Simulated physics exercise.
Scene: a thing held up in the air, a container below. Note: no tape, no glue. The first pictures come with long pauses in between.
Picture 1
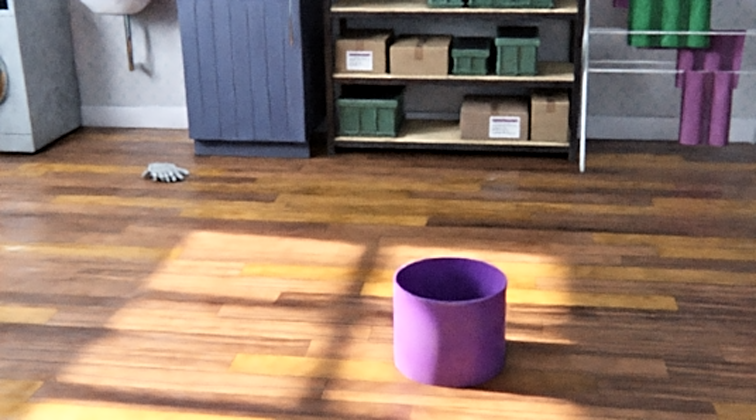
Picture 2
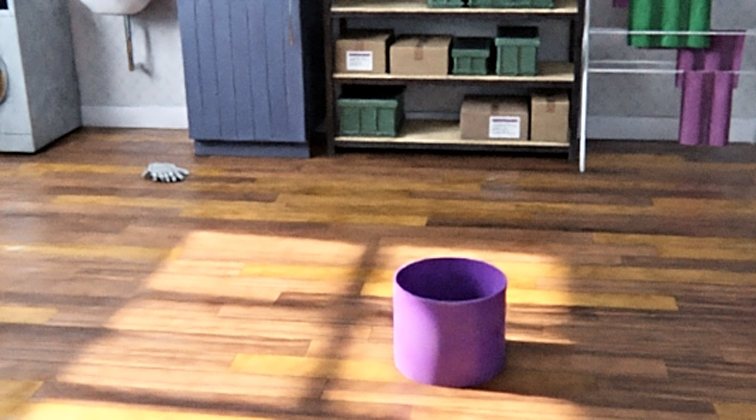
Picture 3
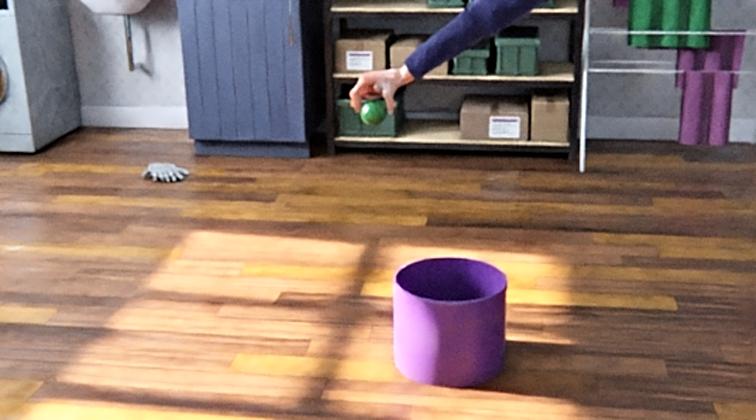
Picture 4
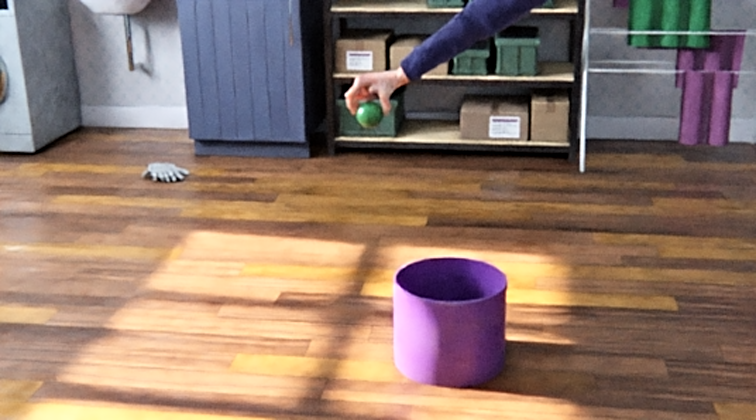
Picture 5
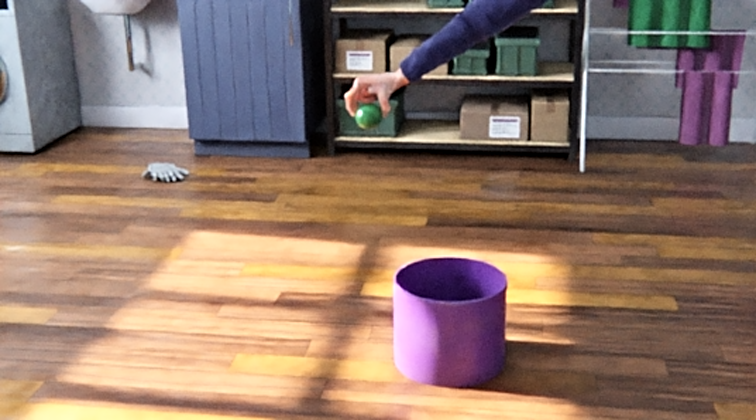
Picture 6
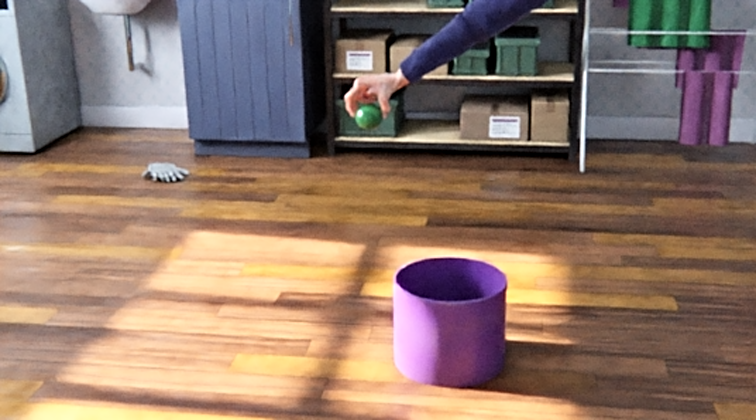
A hand holding a small green apple is absent at first, while a purple bucket sits alone on the sunlit wooden floor. Then the blue-sleeved arm appears from the upper right, holding the apple above and left of the bucket, shifts very slightly left, and stays nearly still.
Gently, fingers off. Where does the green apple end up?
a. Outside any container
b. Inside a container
Answer: A.
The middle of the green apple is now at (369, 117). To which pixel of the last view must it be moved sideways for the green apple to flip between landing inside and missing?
Near pixel (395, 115).
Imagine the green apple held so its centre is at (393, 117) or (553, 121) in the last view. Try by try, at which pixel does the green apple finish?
Final rest: (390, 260), then (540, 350).
Then, 0.26 s past the last view, green apple in the air near (370, 200).
Finally, the green apple ends up outside, near (373, 344).
